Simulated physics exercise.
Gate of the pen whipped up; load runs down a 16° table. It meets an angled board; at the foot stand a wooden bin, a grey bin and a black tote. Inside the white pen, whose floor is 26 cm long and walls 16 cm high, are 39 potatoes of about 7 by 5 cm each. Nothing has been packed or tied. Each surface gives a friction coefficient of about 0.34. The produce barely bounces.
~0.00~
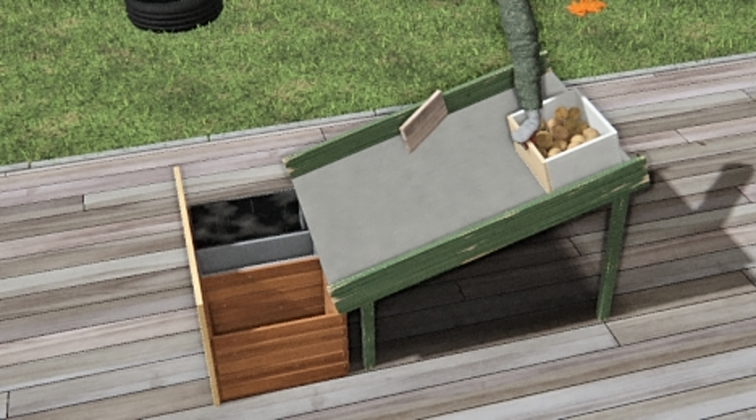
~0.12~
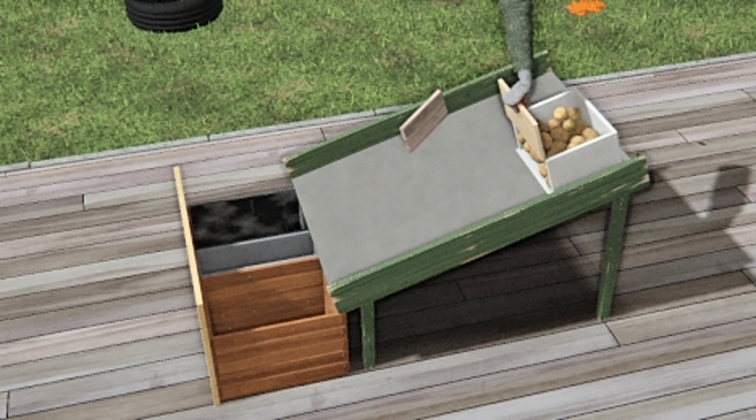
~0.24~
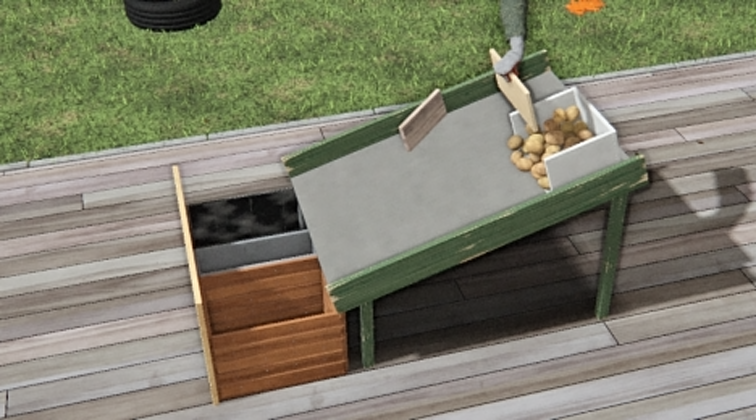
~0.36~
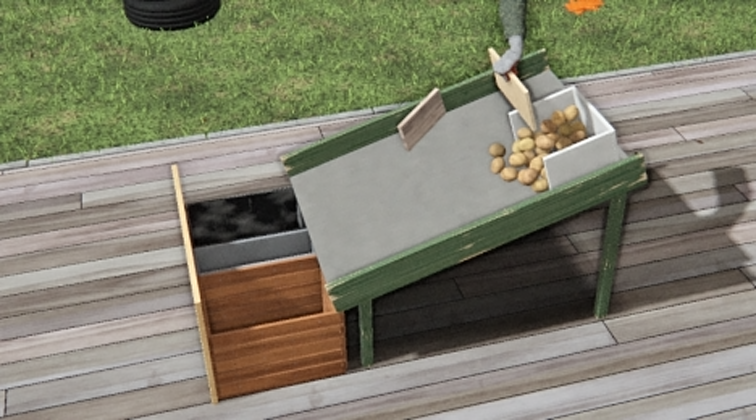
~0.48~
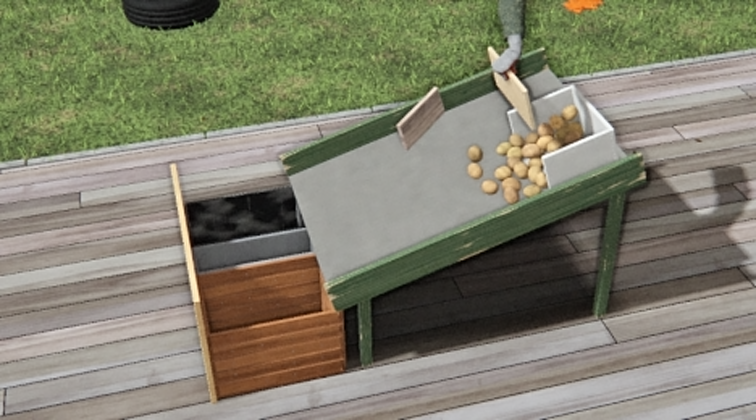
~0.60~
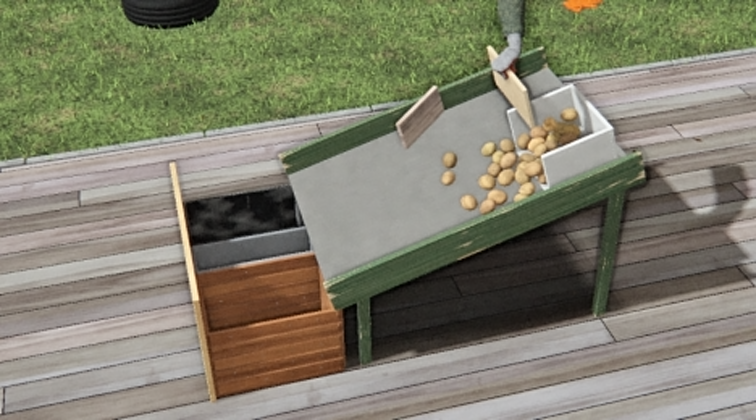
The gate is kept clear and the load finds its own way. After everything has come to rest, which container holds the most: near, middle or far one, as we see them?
The near one.
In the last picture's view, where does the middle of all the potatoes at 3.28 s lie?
Look around pixel (240, 346).
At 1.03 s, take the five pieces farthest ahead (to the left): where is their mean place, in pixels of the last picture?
Close to (351, 233) in the last view.
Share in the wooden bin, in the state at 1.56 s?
Share: About 20 %.
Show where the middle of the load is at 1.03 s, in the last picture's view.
It's centred at about (483, 184).
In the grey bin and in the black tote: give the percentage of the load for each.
Shares: Approx. 20 % and 5 %.
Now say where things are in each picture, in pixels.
In the first picture (places track the rim corner closest to us here), white pen (546, 161); wooden bin (213, 338); all still inside.
In the second picture, white pen (546, 161).
In the third picture, white pen (544, 160); 3 out, the lowest potato at (518, 158).
In the fourth picture, white pen (543, 159); 7 out, the lowest potato at (498, 166).
In the fifth picture, white pen (542, 158); 12 out, the lowest potato at (475, 171).
In the sixth picture, white pen (542, 157); wooden bin (209, 334); 17 out, the lowest potato at (449, 178).
After 1.03 s, 11 still in the white pen and 28 on the slope.
After 1.56 s, 1 still in the white pen, 8 in the wooden bin, 1 in the grey bin, 24 on the slope and 5 in the air.
After 2.32 s, 25 in the wooden bin, 6 in the grey bin, 1 in the black tote, 4 on the slope and 3 in the air.
When it is over (at 3.28 s), 31 in the wooden bin, 7 in the grey bin and 1 in the black tote.
